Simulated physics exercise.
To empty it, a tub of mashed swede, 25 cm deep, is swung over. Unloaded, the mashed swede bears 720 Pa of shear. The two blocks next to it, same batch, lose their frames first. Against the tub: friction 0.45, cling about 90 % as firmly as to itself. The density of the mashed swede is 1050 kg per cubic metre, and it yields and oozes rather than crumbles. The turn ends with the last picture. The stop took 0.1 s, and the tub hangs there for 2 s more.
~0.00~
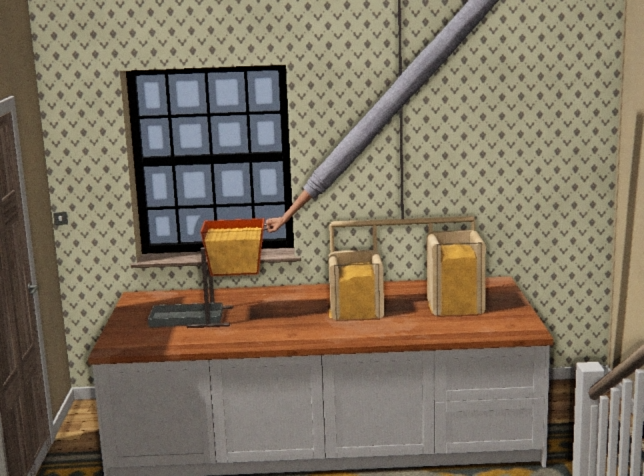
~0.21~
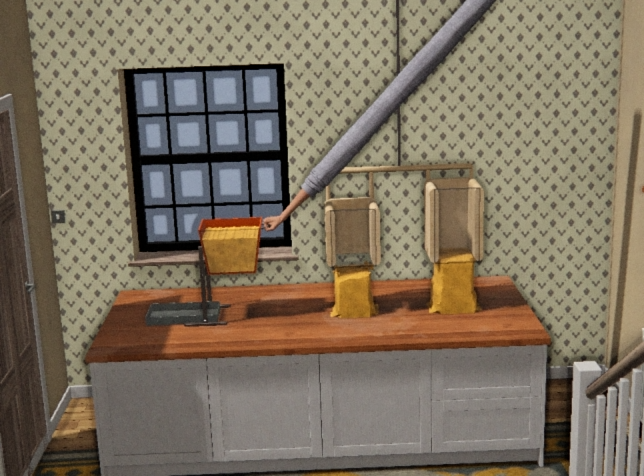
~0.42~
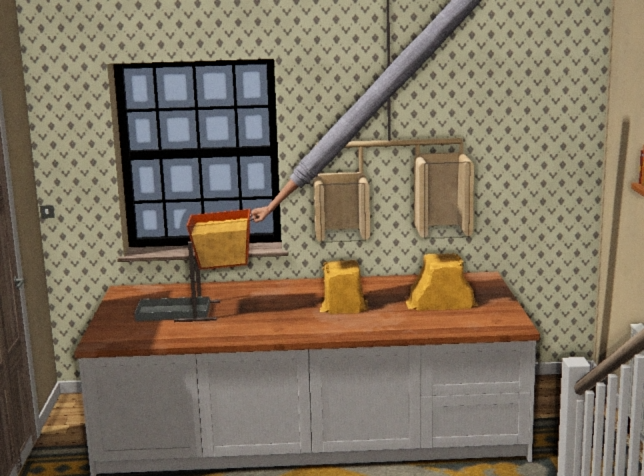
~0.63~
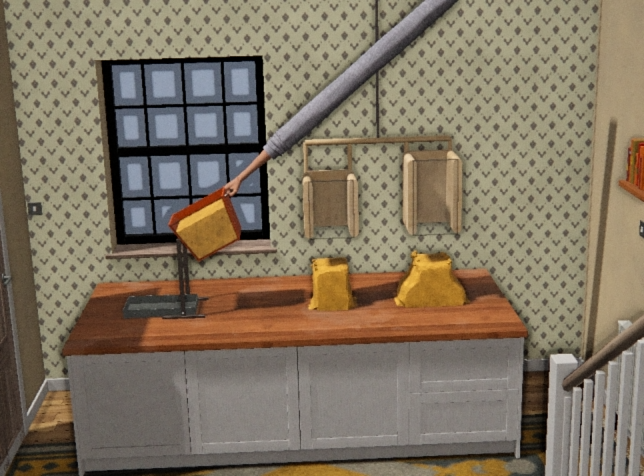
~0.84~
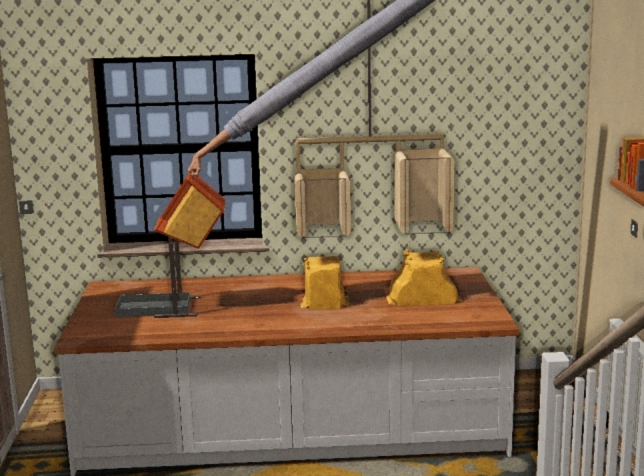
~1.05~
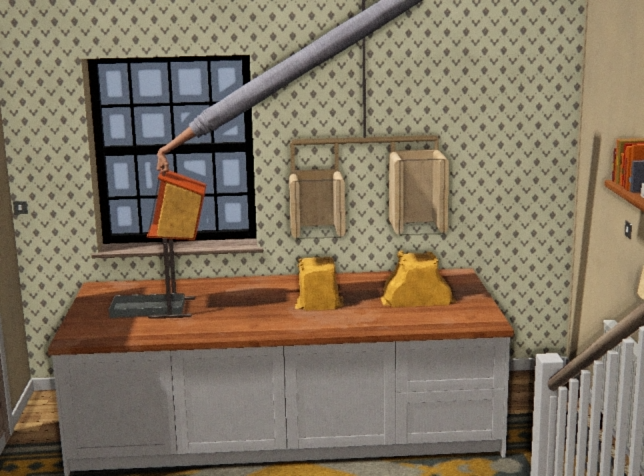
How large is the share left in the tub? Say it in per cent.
Close to 100 per cent.
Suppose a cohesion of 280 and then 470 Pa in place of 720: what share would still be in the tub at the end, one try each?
In that order: 50 %, 70 %.
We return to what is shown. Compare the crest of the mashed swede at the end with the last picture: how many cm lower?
Roughly 0 cm.
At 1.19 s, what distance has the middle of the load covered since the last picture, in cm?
About 0 cm.
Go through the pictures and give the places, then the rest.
The first frame shows handle-side rim at (261, 229), tilt 0 degrees; crest of the mashed swede at (250, 239); block heights 26 cm, 37 cm (left to right).
The second frame shows handle-side rim at (259, 228), tilt 0 degrees; crest of the mashed swede at (247, 237); block heights 26 cm, 34 cm (left to right).
The third frame shows handle-side rim at (247, 220), tilt 4 degrees; crest of the mashed swede at (244, 229); block heights 25 cm, 27 cm (left to right).
The fourth frame shows handle-side rim at (221, 197), tilt 27 degrees; crest of the mashed swede at (222, 207); block heights 25 cm, 26 cm (left to right).
The fifth frame shows handle-side rim at (187, 181), tilt 55 degrees; crest of the mashed swede at (196, 189); block heights 25 cm, 26 cm (left to right).
The sixth frame shows handle-side rim at (158, 179), tilt 76 degrees; crest of the mashed swede at (169, 185); block heights 25 cm, 26 cm (left to right).
After 1.19 s, the tub is at 76 degrees and holds 100 %.
After 1.36 s, the tub is at 76 degrees and holds 100 %.
After 1.53 s, the tub is at 76 degrees and holds 100 %.
After 1.70 s, the tub is at 76 degrees and holds 100 %.
After 3.05 s, the tub is at 76 degrees and holds 100 %.
